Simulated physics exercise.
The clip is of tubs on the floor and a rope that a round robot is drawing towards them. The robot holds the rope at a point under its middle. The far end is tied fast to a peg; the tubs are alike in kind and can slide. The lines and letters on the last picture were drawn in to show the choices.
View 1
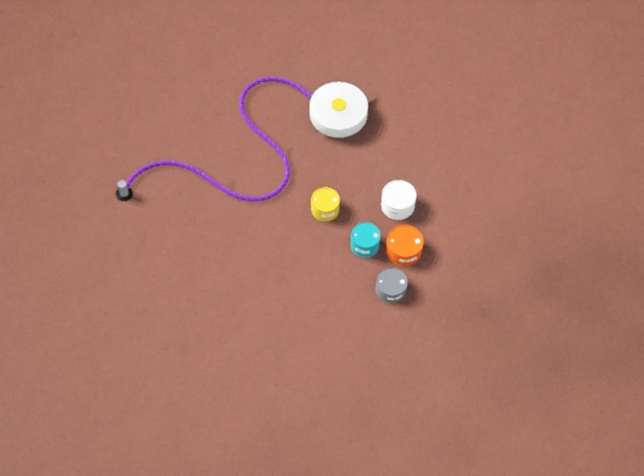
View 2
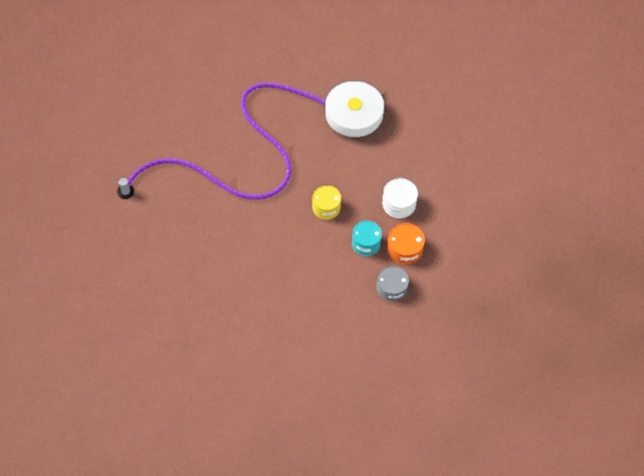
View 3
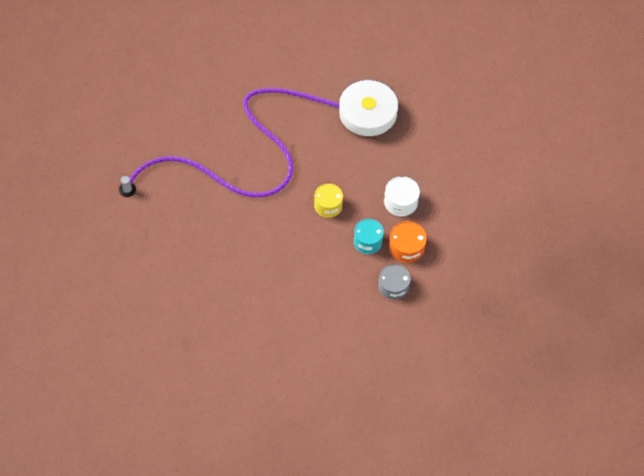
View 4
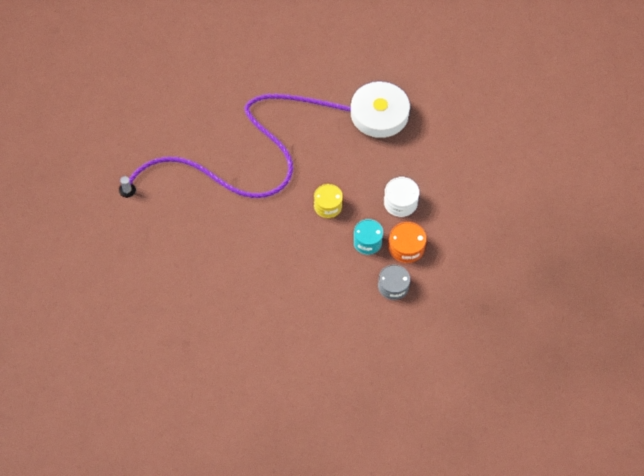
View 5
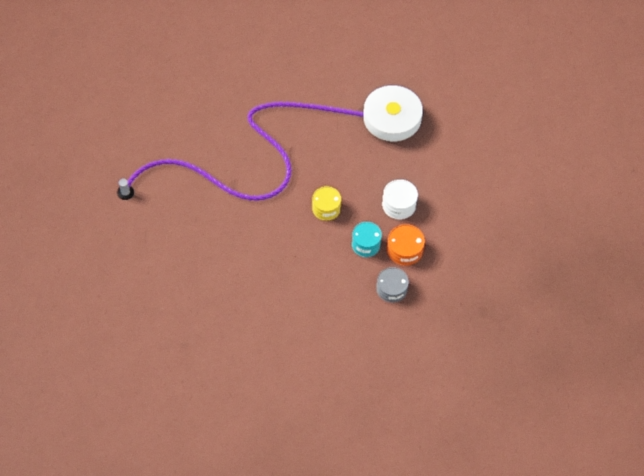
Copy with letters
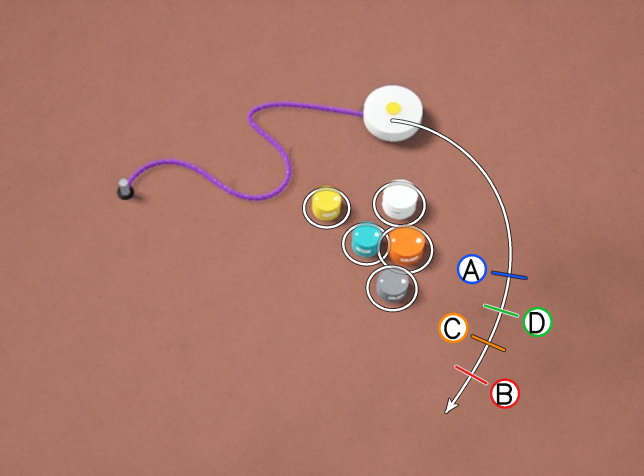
A round white robot with a yellow dot slid steadily to the right, drawing a curvy purple rope along behind it, while the rope's far end stayed at a peg and five colourful tubs sat still below.
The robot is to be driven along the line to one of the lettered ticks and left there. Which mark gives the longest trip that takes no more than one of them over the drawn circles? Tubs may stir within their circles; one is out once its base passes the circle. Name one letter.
It should halt at C.
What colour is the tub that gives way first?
The white one.
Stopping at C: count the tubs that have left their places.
By then, one.
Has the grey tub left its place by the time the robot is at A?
No.
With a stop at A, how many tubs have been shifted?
The count is none.
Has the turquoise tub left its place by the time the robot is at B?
Yes.
On the marked copy, A at (509, 275); B at (471, 375); C at (488, 343); D at (501, 311); the route from (392, 120) via (510, 240) to (446, 412).
Taking C. A third of the way, robot (481, 162).
Two thirds of the way, robot (512, 255).
When it is over, robot (490, 338); white tub (392, 213); one over the rings.
As for the rest, A is within the limit but short; B has four over the rings; D is within the limit but short.
